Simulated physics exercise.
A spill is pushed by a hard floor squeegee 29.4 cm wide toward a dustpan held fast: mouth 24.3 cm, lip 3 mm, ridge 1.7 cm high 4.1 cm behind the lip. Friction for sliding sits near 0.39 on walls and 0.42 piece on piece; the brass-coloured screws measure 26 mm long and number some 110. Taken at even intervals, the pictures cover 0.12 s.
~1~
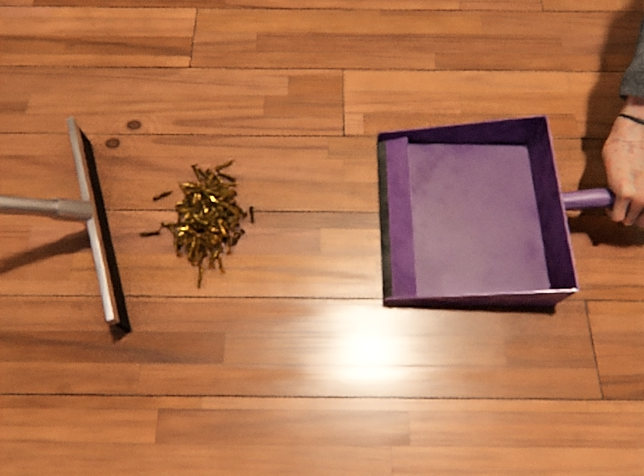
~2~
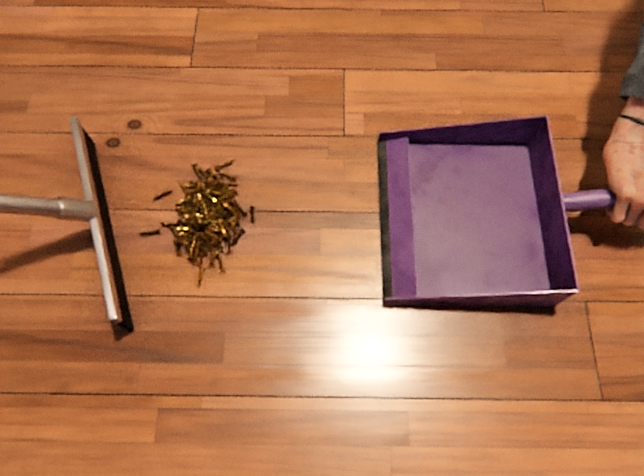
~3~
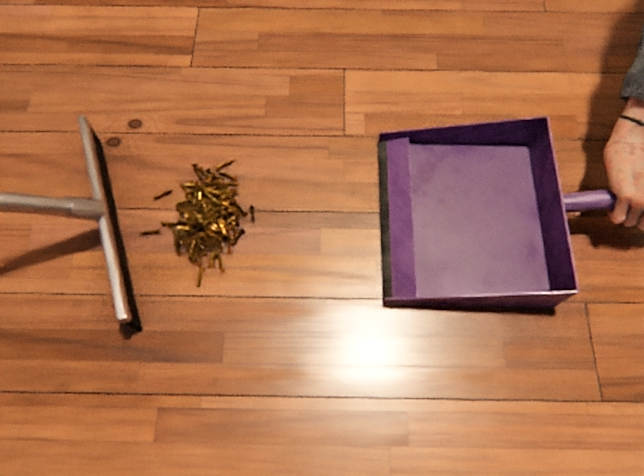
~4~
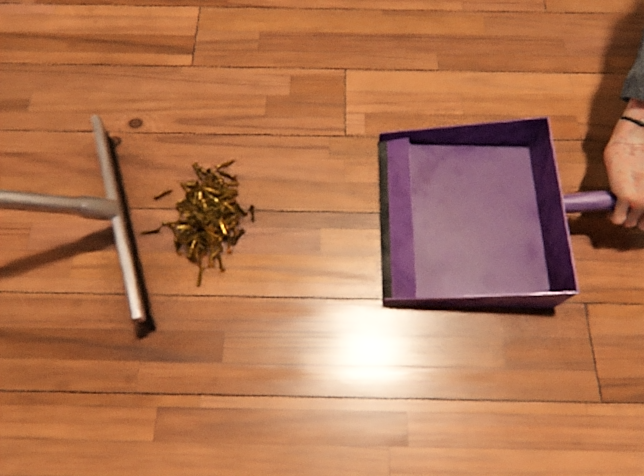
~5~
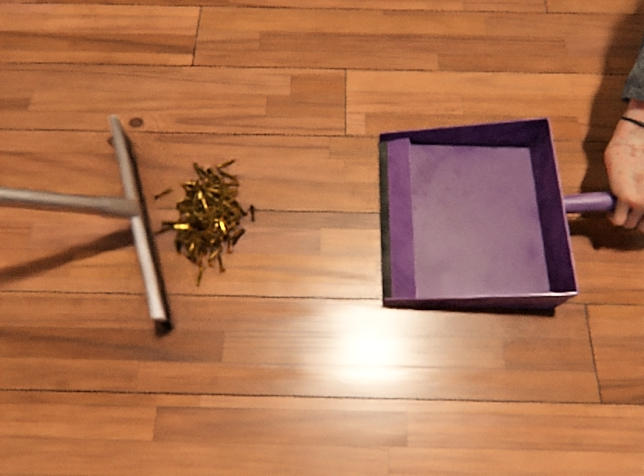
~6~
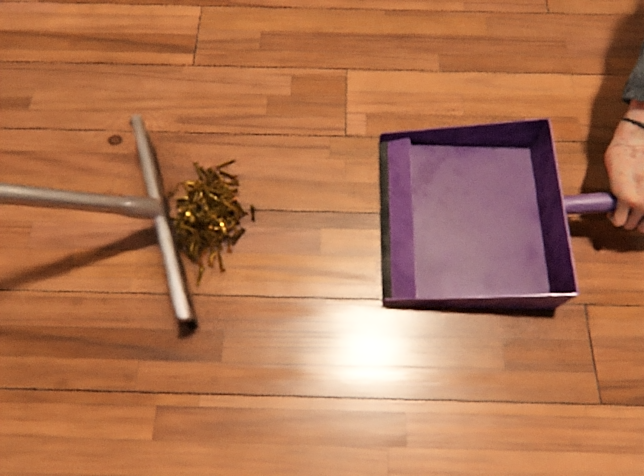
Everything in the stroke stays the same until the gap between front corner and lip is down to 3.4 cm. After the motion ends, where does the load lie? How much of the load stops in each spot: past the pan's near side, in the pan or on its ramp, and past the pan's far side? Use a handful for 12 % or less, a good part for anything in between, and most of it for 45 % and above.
My call is near side: A handful; pan: A good part; far side: A good part.
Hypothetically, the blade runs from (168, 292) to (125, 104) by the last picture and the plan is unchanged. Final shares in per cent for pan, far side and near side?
Pan 15, far 40, near 0.
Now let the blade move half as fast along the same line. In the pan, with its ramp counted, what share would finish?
I'd put it at close to 0 per cent.
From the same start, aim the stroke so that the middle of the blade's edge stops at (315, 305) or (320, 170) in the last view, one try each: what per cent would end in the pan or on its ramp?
About 10 % and 35 %.
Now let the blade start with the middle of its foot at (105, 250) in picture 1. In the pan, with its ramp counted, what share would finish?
Roughly 30 percent would end up there.
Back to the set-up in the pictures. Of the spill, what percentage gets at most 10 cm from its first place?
I'd estimate roughly 0 per cent.
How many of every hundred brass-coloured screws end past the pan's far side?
Roughly 15 per cent.
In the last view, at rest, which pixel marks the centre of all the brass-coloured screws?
Centre at rest, approx.: (378, 183) px.
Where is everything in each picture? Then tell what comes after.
Blade from (113, 319) to (74, 125), moved 0.0 cm, 0 of the pieces shifted so far; middle of the pieces at (205, 211); pan at (474, 219), in the first frame.
Blade from (116, 319) to (77, 124), moved 0.3 cm, 0 of the pieces shifted so far; middle of the pieces at (205, 211), in the second frame.
Blade from (125, 318) to (85, 123), moved 1.4 cm, 0 of the pieces shifted so far; middle of the pieces at (205, 210), in the third frame.
Blade from (139, 318) to (98, 123), moved 3.1 cm, 0 of the pieces shifted so far; middle of the pieces at (205, 210), in the fourth frame.
Blade from (160, 317) to (116, 122), moved 5.5 cm, 1 of the pieces shifted so far; middle of the pieces at (206, 210), in the fifth frame.
Blade from (185, 317) to (138, 122), moved 8.5 cm, 8 of the pieces shifted so far; middle of the pieces at (206, 209); pan at (475, 221), in the sixth frame.
Then, 0.09 s after the last picture, middle of the blade 16 cm from the lip; 0 % over the lip, far side 0 %, near side 0 %.
Then, 0.16 s after the last picture, middle of the blade 10 cm from the lip; 0 % over the lip, far side 5 %, near side 0 %.
Then, 0.35 s after the last picture, middle of the blade 8 cm from the lip; 35 % over the lip, far side 15 %, near side 0 %.
In the end, near side 0 %, pan 35 %, far side 15 %, in front of the lip or behind the blade 50 %.
